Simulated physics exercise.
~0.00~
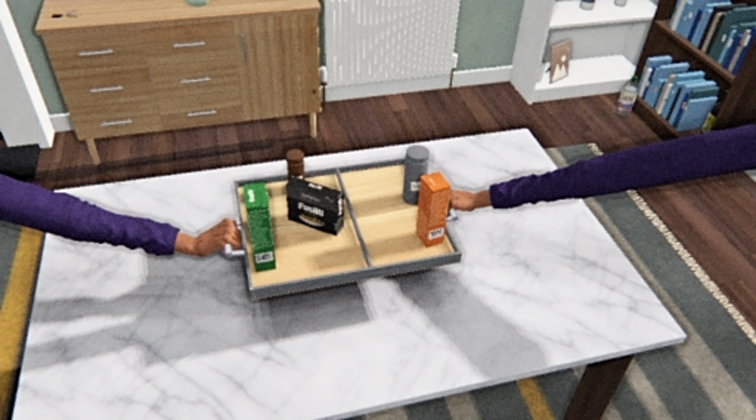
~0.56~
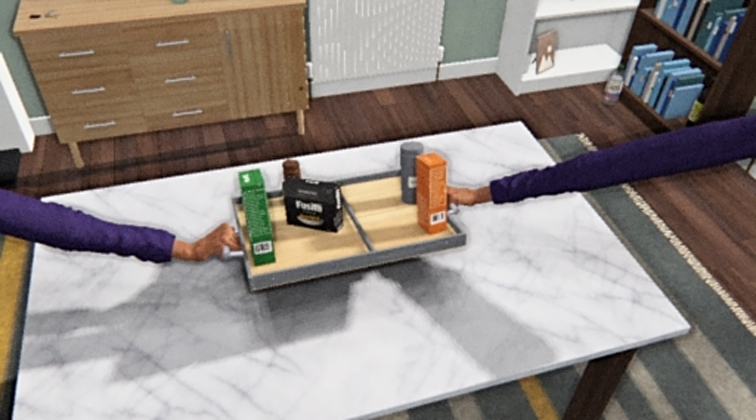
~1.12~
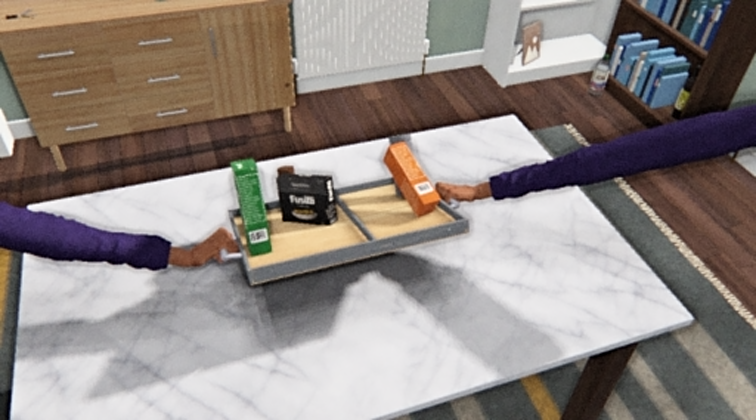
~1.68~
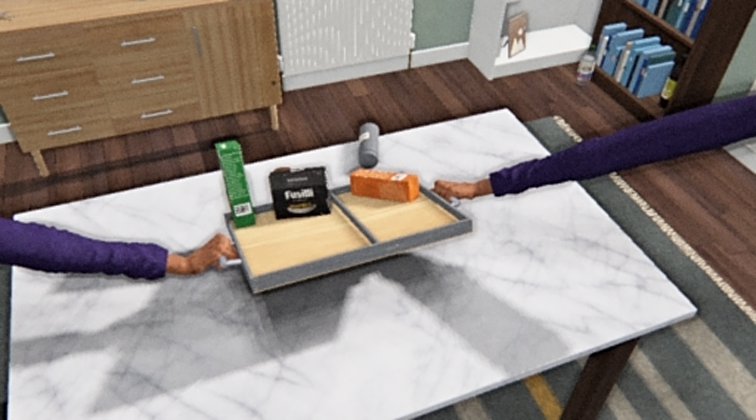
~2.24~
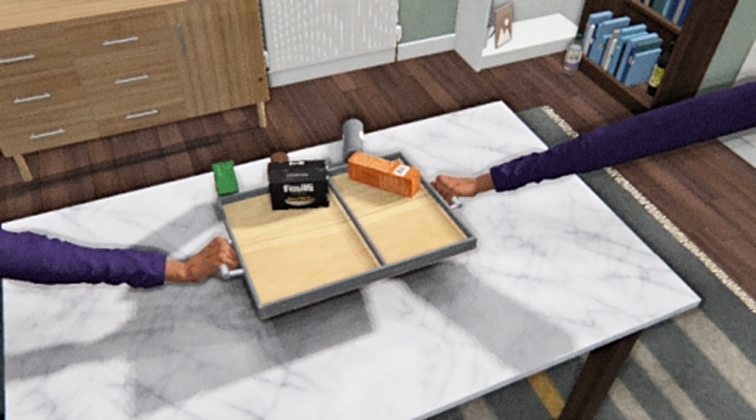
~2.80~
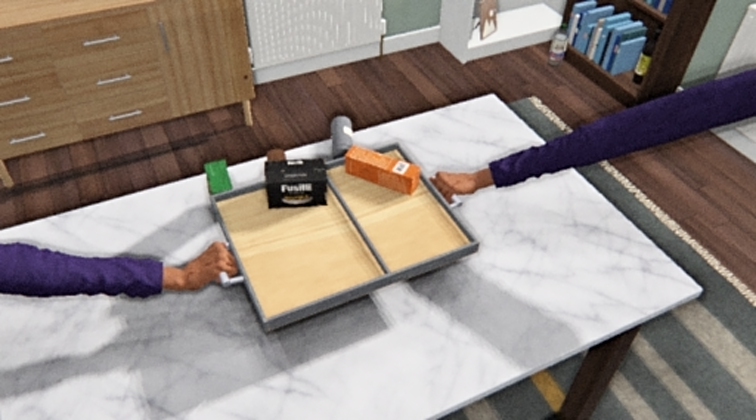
A shallow wooden tray with a grey rim and a cross bar is held by two purple-sleeved arms above a white marble table, seen from above in a room with a wooden dresser and bookshelves. A green packet, brown shaker and black fusilli packet stand on the left, a grey jar and orange carton on the right. The far edge dips, and the orange carton topples. The grey jar tips off the far side, then the green packet follows. The tray levels with the carton lying inside and the black packet upright near the far rim, the shaker behind it.
